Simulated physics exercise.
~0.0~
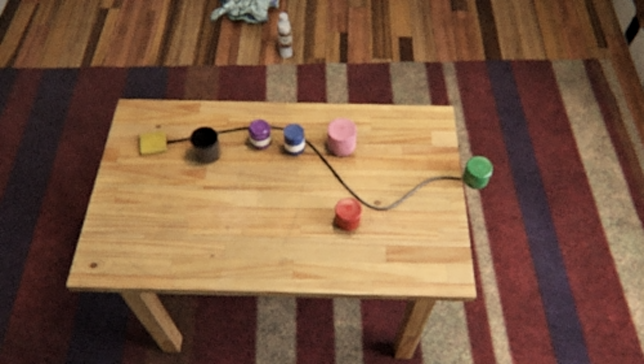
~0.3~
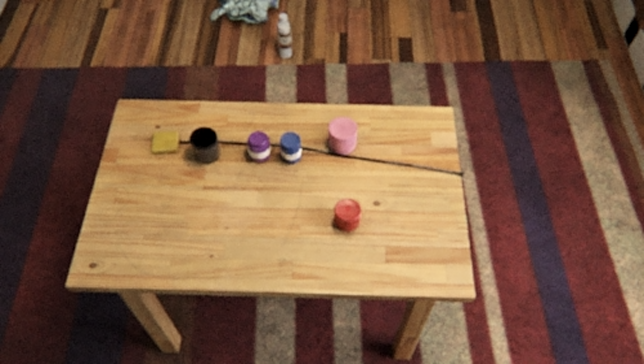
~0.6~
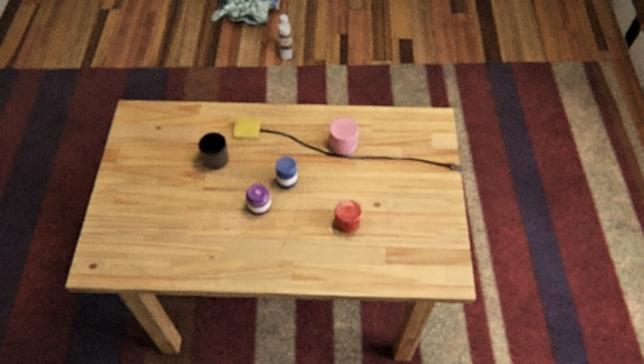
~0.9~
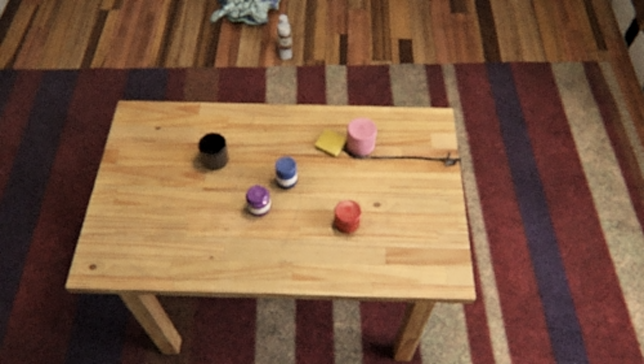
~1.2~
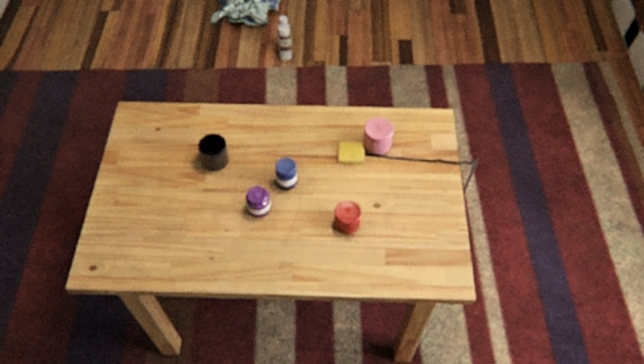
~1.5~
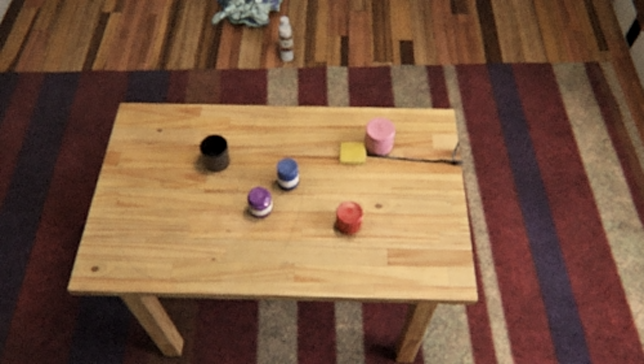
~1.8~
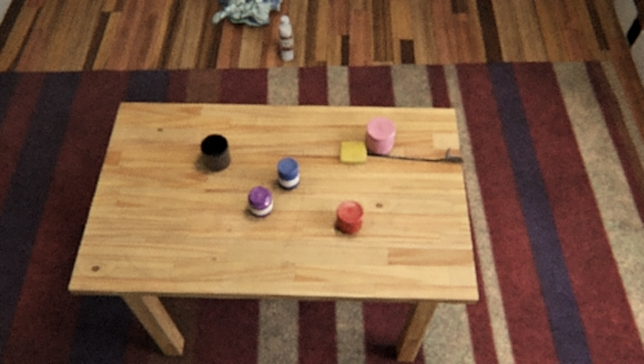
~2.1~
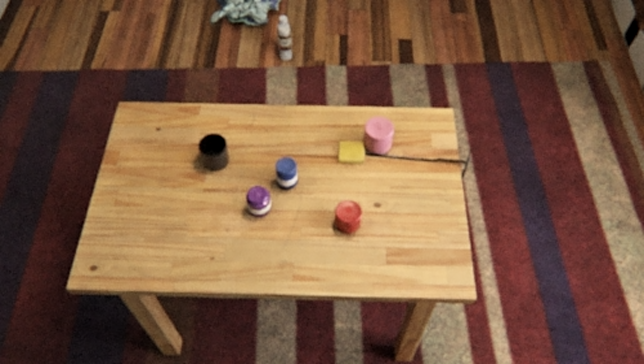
Green tub dropping over a wooden table's right edge, its cable dragging a yellow block past shifting jars before stopping beside a pink tub.
